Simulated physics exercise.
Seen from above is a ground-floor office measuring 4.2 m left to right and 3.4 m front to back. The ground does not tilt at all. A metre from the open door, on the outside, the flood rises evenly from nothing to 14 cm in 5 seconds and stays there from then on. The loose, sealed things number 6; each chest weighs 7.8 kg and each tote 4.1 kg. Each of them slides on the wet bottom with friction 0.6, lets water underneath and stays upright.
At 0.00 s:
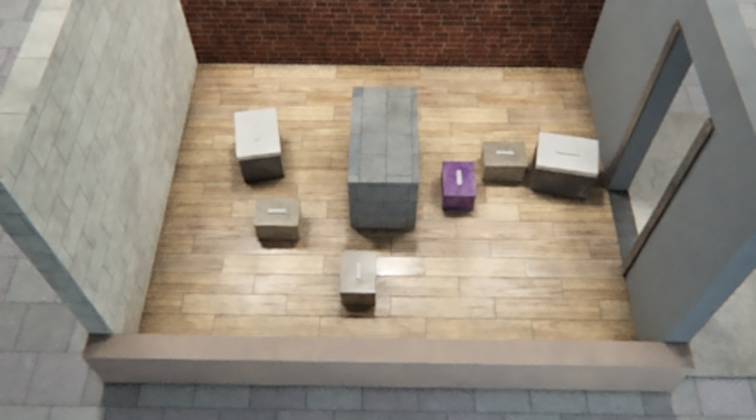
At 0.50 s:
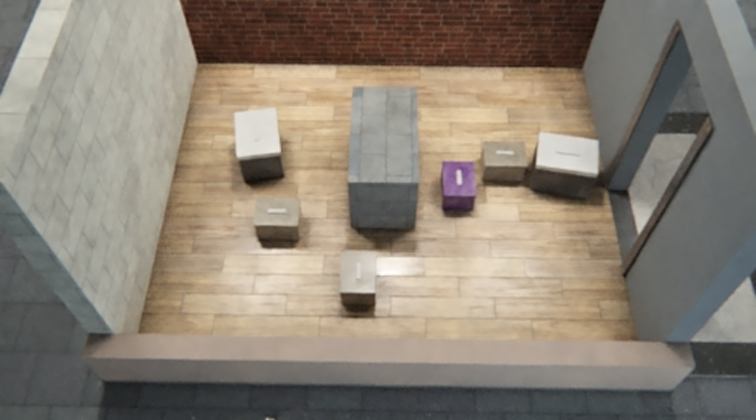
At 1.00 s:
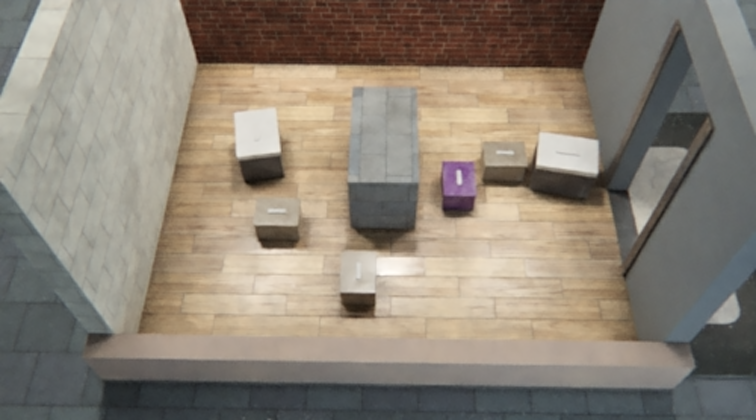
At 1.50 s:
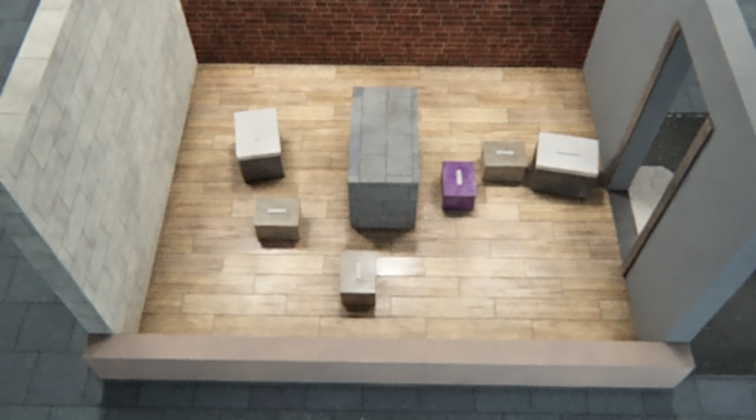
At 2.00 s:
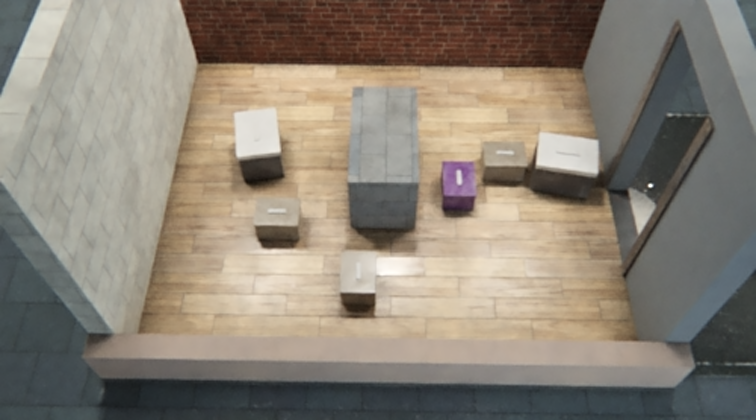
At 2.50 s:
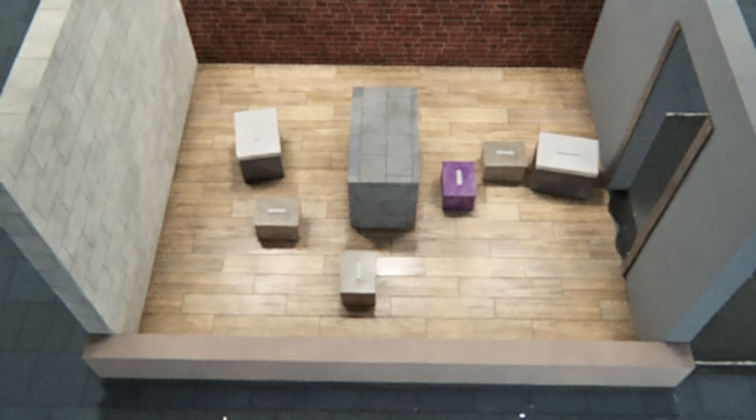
Dark water spreads over the grey paving around a wood-floored room with a brick back wall, seen from high above the front. A tall grey block stands in the middle, with white-topped and brownish boxes to its left, a pale box in front, and purple, brownish and white-topped boxes towards the right-hand doorway. The darkness closes over the pale ground outside the doorway and reaches its edge, while the boxes and camera stay still.
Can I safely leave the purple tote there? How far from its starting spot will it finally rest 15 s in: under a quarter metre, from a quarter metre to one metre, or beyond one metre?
It ends up beyond one metre away.
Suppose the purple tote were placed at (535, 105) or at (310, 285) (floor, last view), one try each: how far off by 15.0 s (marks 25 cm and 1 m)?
Try one: Negligible displacement; try two: Large displacement.
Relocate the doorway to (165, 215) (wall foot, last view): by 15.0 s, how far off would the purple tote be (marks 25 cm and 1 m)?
Outcome - purple tote: In place.
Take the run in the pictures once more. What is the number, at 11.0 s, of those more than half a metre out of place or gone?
The count is 2.
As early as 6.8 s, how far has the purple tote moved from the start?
Shift by then: About 30 cm.
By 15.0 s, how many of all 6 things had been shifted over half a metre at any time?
The total is 4.
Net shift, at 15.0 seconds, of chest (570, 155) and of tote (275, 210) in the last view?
In that order: 60 cm, 40 cm.
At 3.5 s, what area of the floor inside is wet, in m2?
Around 1.0 m2 of it.
After 3.5 s the purple tote is near (459, 178), 0.0 m from its start, aground; 0 afloat.
After 6.8 s the purple tote is near (434, 156), 0.3 m from its start, aground; 0 afloat.
After 11.0 s the purple tote is near (498, 81), 1.3 m from its start, aground; 1 afloat.
After 15.0 s the purple tote is near (507, 79), 1.4 m from its start, afloat; 6 afloat.
